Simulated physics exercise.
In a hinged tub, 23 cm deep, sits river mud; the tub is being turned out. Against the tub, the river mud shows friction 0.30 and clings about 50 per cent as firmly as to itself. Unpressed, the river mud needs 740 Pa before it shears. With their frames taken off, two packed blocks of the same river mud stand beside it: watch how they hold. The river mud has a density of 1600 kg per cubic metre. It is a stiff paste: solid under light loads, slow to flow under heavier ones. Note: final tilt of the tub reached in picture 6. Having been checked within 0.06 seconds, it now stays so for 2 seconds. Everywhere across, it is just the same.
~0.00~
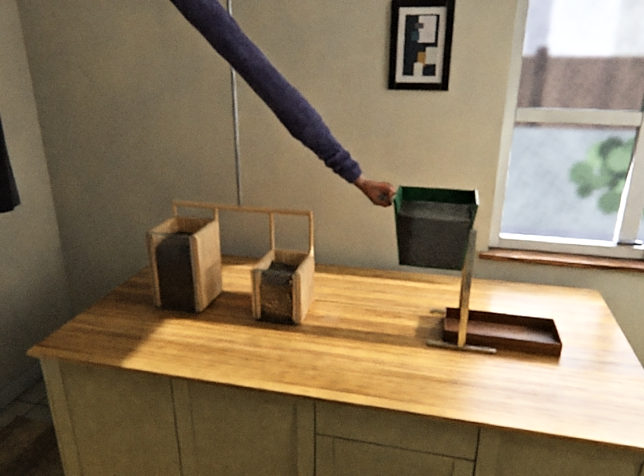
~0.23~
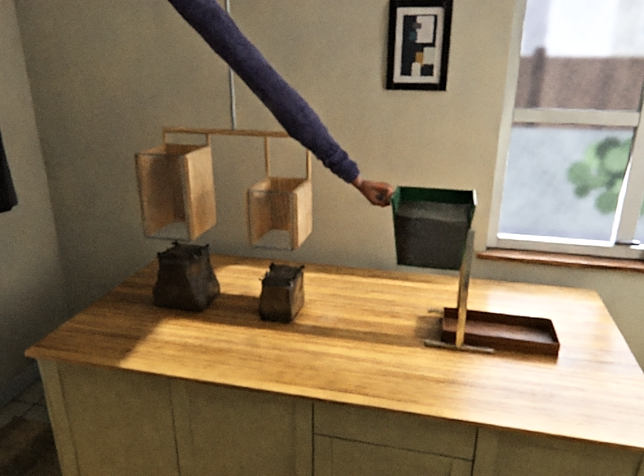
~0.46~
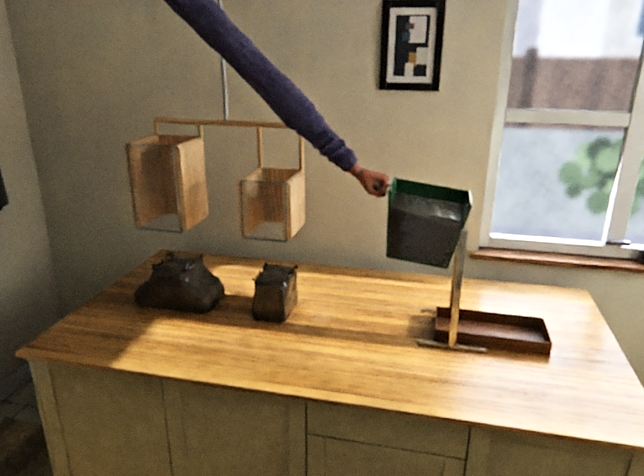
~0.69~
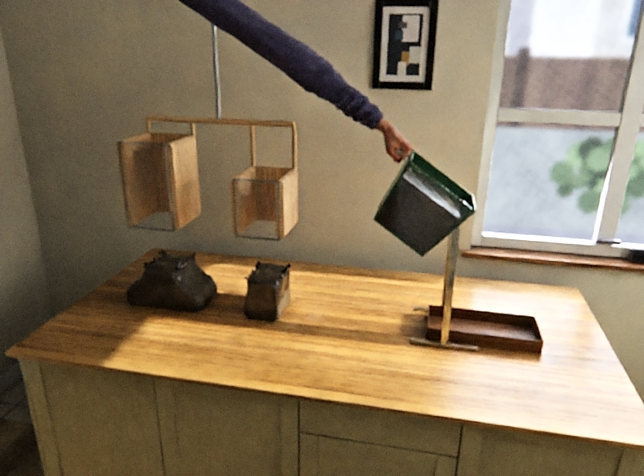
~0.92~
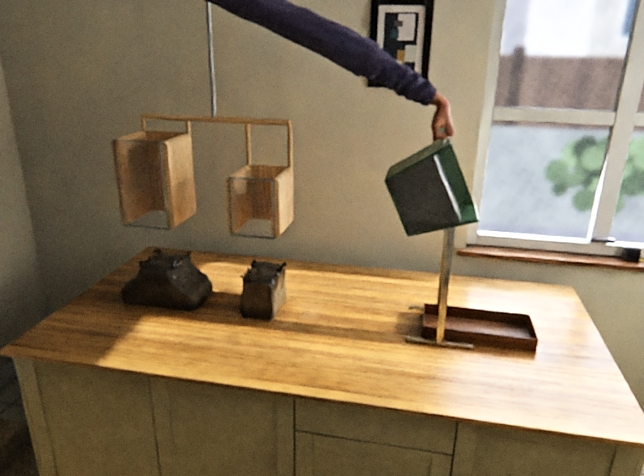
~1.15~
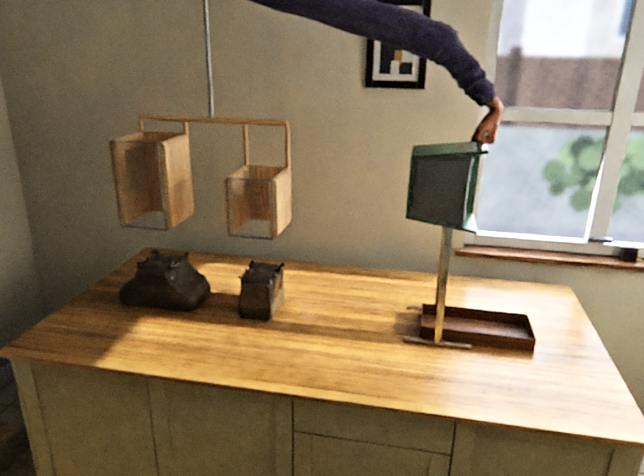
At first, two open wooden boxes lift off dark blocks of mud on a wooden counter, while a hand holds a green tub at the right. The left block slumps lower and wider as the right one barely changes, then the arm swings the tub over onto its side.
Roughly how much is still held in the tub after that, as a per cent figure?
The amount still held in the tub is about 45 per cent.
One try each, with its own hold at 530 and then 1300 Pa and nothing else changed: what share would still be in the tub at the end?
Going in order, it's 40 % and then 100 %.
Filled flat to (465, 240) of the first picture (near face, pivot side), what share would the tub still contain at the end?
About 95 per cent.
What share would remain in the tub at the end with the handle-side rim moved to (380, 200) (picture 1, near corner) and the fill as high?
I'd guess around 35 per cent remains.
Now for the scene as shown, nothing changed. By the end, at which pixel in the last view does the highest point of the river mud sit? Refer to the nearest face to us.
On the near face, the top ends up close to (437, 196).
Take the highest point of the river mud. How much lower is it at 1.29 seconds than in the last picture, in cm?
About 3 cm.
After 1.29 s, the tub is at 91 degrees and holds 99 %.
After 1.46 s, the tub is at 91 degrees and holds 68 %.
After 1.63 s, the tub is at 91 degrees and holds 49 %.
After 1.80 s, the tub is at 91 degrees and holds 45 %.
After 3.15 s, the tub is at 91 degrees and holds 45 %.
